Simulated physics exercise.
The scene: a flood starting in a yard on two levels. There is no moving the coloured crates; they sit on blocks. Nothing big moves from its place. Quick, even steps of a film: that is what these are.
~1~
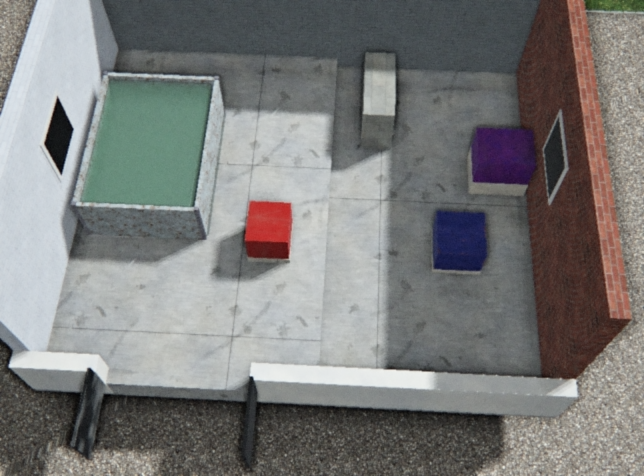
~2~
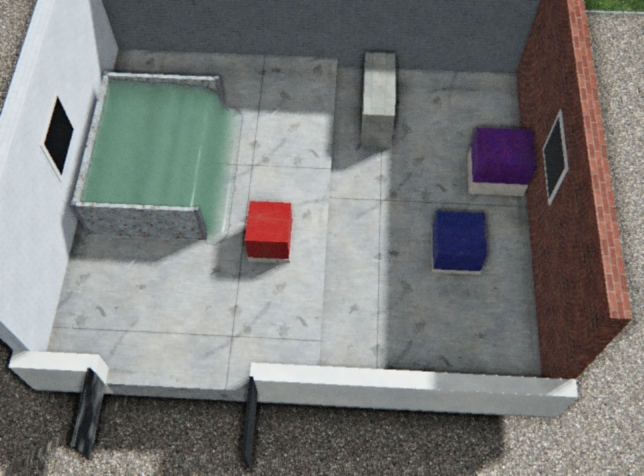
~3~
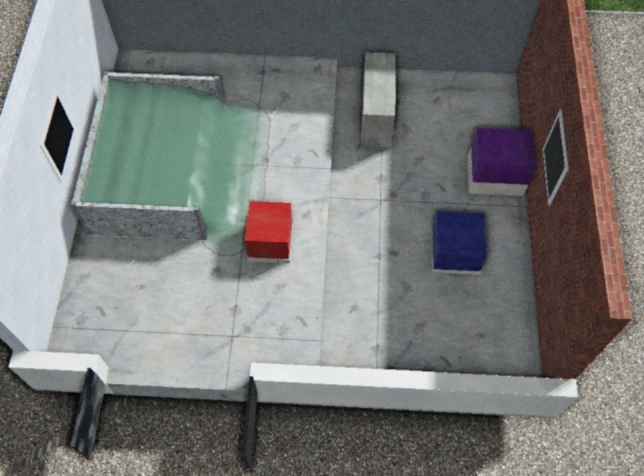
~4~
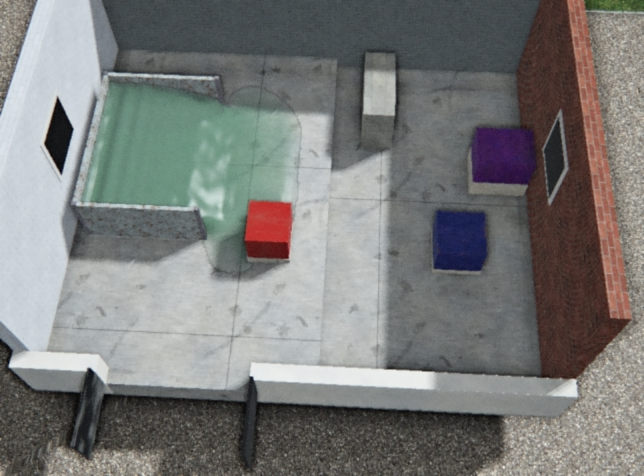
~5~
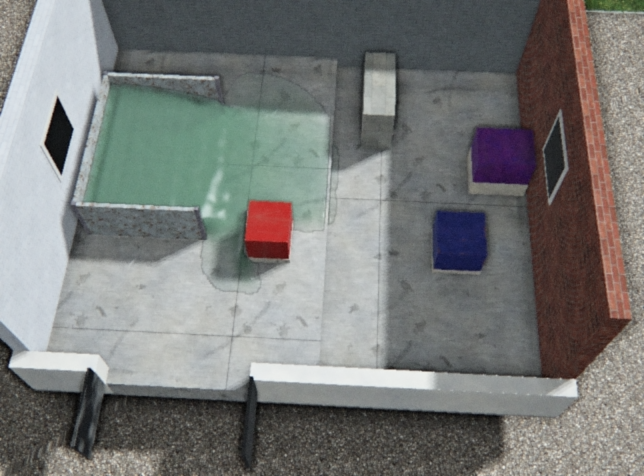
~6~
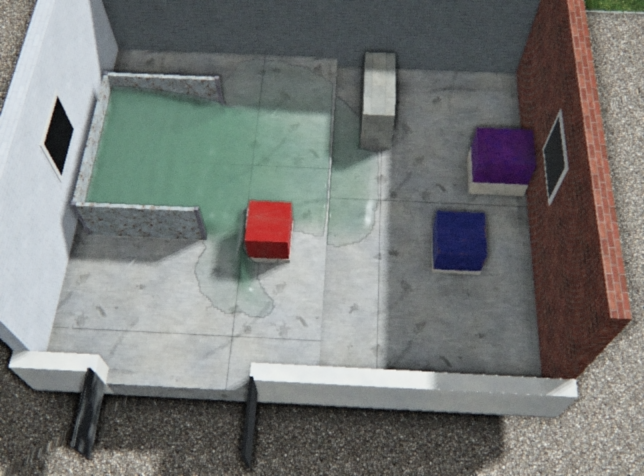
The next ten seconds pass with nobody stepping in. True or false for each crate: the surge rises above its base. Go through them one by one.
Red crate: True; blue crate: True; purple crate: True.
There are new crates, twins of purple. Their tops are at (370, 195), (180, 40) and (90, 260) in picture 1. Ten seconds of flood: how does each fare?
Is flooded, then stays clear, then stays clear.
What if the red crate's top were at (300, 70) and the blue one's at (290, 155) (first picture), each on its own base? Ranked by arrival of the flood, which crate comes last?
Crate marked purple.
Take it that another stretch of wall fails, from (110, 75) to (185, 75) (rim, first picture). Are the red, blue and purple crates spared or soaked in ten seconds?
Going through them, the red crate is never reached, the blue crate gets reached and the purple crate is never reached.
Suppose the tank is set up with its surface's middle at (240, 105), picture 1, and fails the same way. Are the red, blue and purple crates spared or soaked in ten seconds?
So the red crate avoids the flood, the blue crate gets swamped, and the purple crate gets swamped as well.
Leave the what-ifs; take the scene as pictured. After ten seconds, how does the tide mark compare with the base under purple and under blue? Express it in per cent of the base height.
I'd say 130 per cent for the first one and 310 per cent for the second.
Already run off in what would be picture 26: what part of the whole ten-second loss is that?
My figure: 60 percent.
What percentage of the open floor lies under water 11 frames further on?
Near 70 in a hundred.
A moment on, water covers 45 % of the floor; the red crate water round its plinth, the blue crate water round its plinth, the purple crate water round its plinth.
Next, water covers 70 % of the floor; the red crate water round its plinth, the blue crate water round its plinth, the purple crate water round its plinth.
Then, water covers 75 % of the floor; the red crate water round its plinth, the blue crate water round its plinth, the purple crate water round its plinth.
Later, water covers 75 % of the floor; the red crate water round its plinth, the blue crate water round its plinth, the purple crate water round its plinth.
In the end, water covers 75 % of the floor; the red crate was topped, the blue crate was topped, the purple crate was topped.
